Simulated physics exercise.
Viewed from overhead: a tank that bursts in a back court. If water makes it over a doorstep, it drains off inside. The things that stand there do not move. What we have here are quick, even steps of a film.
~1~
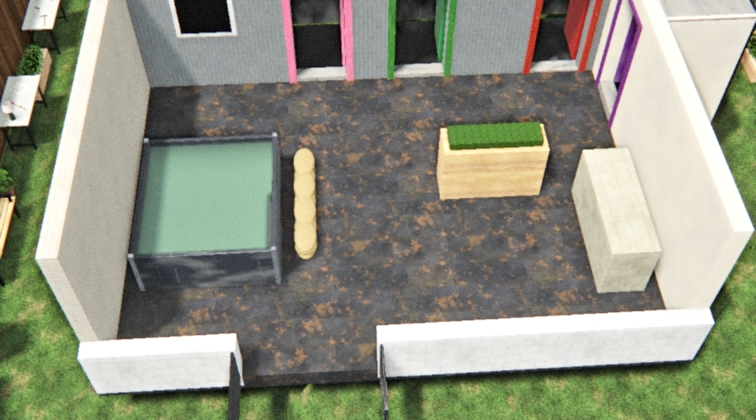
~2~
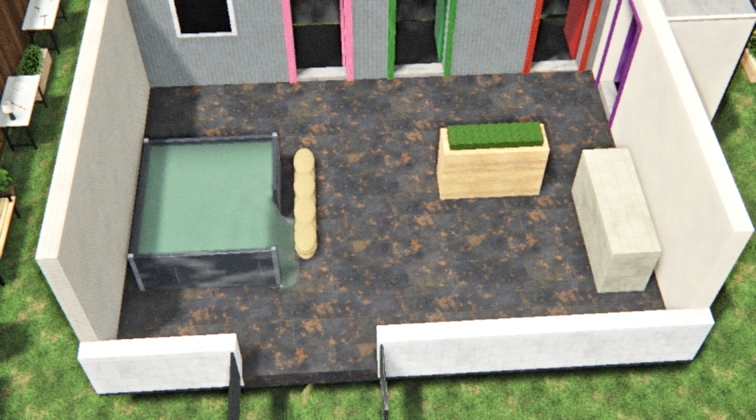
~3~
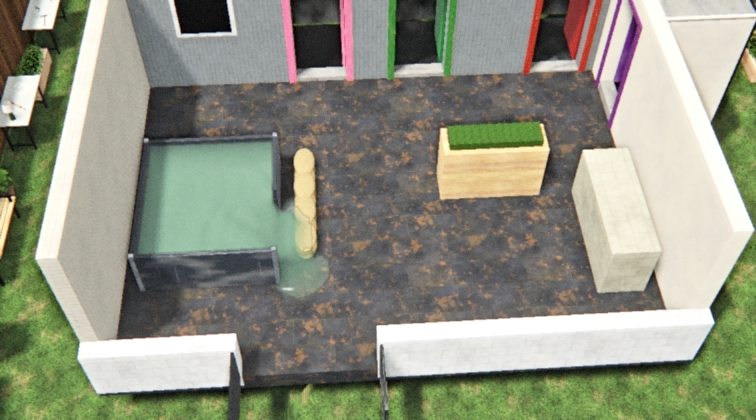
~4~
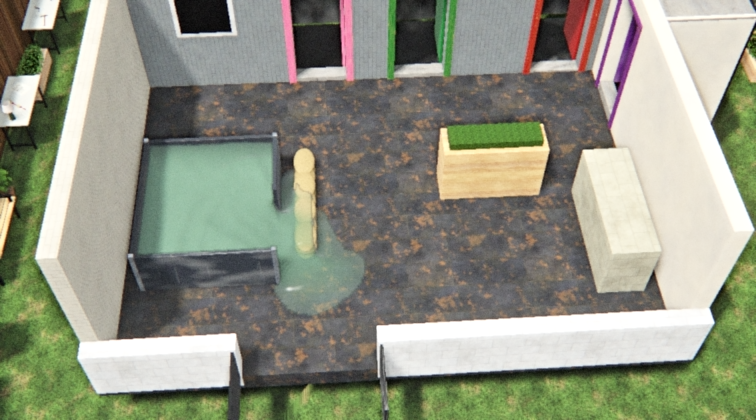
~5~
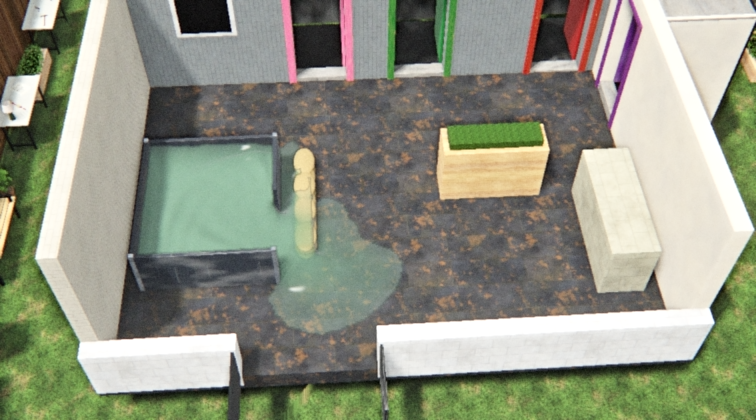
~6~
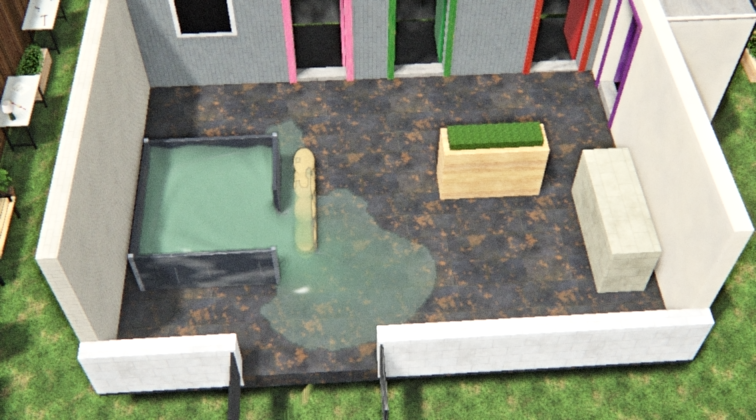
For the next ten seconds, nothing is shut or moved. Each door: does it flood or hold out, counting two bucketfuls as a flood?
Green door holds out, pink door holds out, purple door holds out, red door floods.
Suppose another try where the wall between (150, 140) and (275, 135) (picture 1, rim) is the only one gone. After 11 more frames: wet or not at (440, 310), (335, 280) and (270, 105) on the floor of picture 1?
So: Spared, then spared, then wetted.
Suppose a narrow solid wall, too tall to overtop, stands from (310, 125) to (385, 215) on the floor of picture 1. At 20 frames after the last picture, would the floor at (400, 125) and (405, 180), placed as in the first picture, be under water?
As listed: Free of water, clear.
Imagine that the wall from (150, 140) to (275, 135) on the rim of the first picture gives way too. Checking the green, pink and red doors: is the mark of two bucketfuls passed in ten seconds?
Door by door - green doesn't reach it, pink tops the limit, red tops the limit.
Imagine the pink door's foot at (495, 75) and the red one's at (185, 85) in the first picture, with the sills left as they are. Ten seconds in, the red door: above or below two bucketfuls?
Note - red door ends up lower.
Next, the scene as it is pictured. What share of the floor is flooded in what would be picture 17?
That works out at 50 %.
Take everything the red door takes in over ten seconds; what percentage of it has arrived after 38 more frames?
Roughly 35 percent.
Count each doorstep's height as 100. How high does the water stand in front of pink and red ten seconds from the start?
I'd put it at close to 60 and 210 per cent.
A moment on, water covers 35 % of the floor; the green door not reached, the pink door not reached, the purple door not reached, the red door not reached.
Next, water covers 50 % of the floor; the green door not reached, the pink door under two buckets in, the purple door not reached, the red door not reached.
Then, water covers 60 % of the floor; the green door wet at the sill, nothing in, the pink door under two buckets in, the purple door not reached, the red door not reached.
Later, water covers 75 % of the floor; the green door wet at the sill, nothing in, the pink door under two buckets in, the purple door wet at the sill, nothing in, the red door over two buckets in.
In the end, water covers 90 % of the floor; the green door wet at the sill, nothing in, the pink door under two buckets in, the purple door wet at the sill, nothing in, the red door far over two buckets in.
